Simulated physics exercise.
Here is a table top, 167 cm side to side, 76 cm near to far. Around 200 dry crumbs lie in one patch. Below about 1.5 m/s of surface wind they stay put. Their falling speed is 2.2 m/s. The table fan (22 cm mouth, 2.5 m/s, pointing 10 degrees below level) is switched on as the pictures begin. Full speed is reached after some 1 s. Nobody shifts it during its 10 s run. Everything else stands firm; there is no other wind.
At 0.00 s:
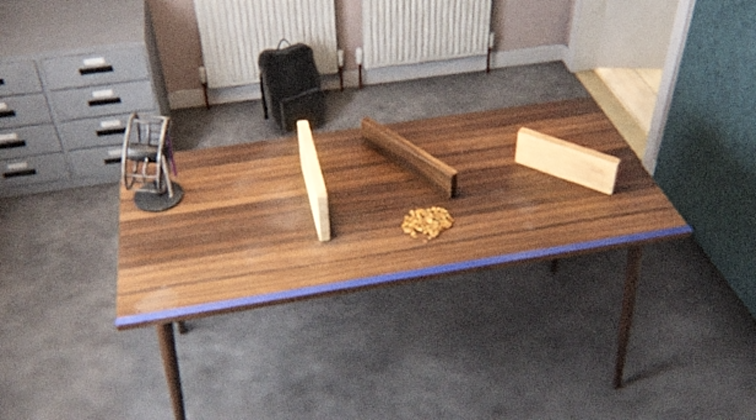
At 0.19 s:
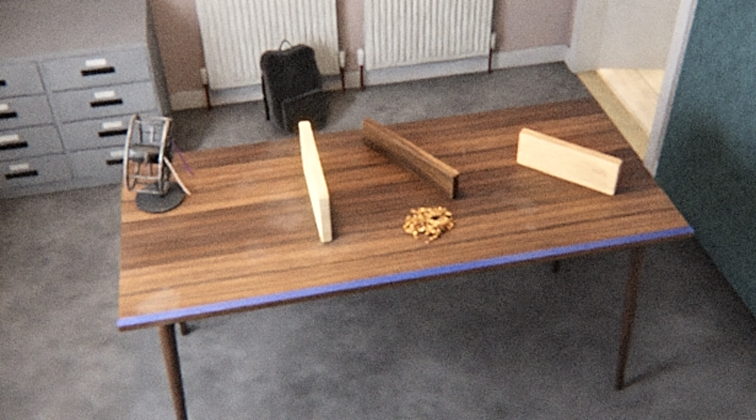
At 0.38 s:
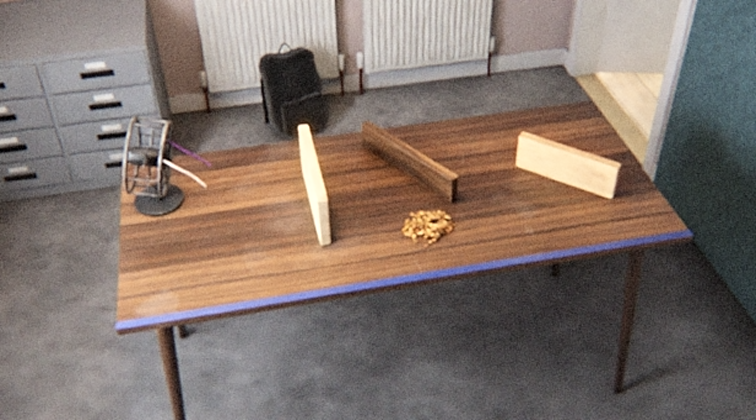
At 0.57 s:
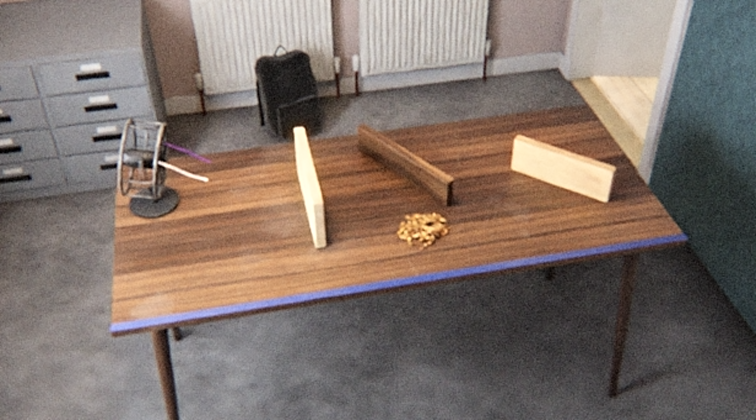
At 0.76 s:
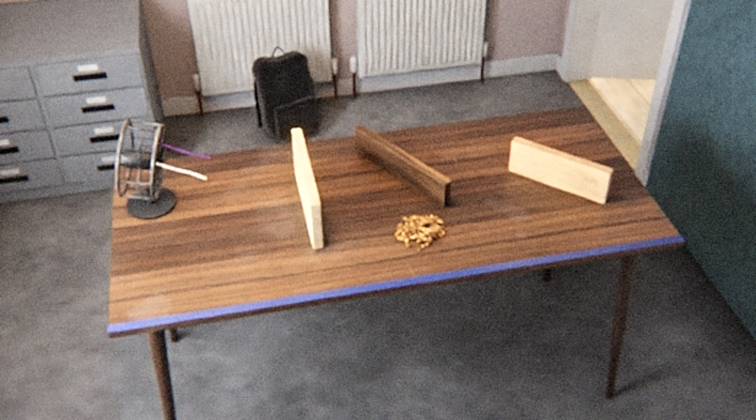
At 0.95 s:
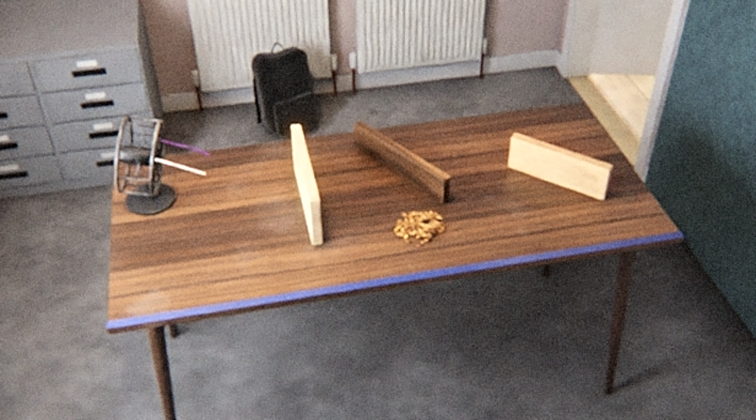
At the start, a small fan stands at the left of a wooden table with a blue edge, near three upright boards and a patch of dry crumbs. Ribbons at the fan then lift and stream out to the right, wavering slightly, while the crumbs and boards stay still.
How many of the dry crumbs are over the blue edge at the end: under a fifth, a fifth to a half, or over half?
By then under a fifth are over the blue edge.
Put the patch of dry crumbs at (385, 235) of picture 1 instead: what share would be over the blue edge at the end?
It would be near 0 %.
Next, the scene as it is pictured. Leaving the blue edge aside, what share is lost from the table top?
Near 0 %.
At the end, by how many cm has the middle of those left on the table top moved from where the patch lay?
Roughly 0 cm.
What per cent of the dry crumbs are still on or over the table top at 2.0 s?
Some 100 per cent.
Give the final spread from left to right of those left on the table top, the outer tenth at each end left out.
Roughly 10 cm.
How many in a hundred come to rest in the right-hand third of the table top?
Near 0 %.
After 2.0 s the count stands so, 0 % are over the blue edge; the middle of those still in play is near (421, 226).
After 3.2 s the count stands so, 0 % are over the blue edge; the middle of those still in play is near (421, 226).
After 5.5 s the count stands so, 0 % are over the blue edge; the middle of those still in play is near (421, 226).
After 10.0 s, at the end, 0 % are over the blue edge; the middle of those still in play is near (421, 226).
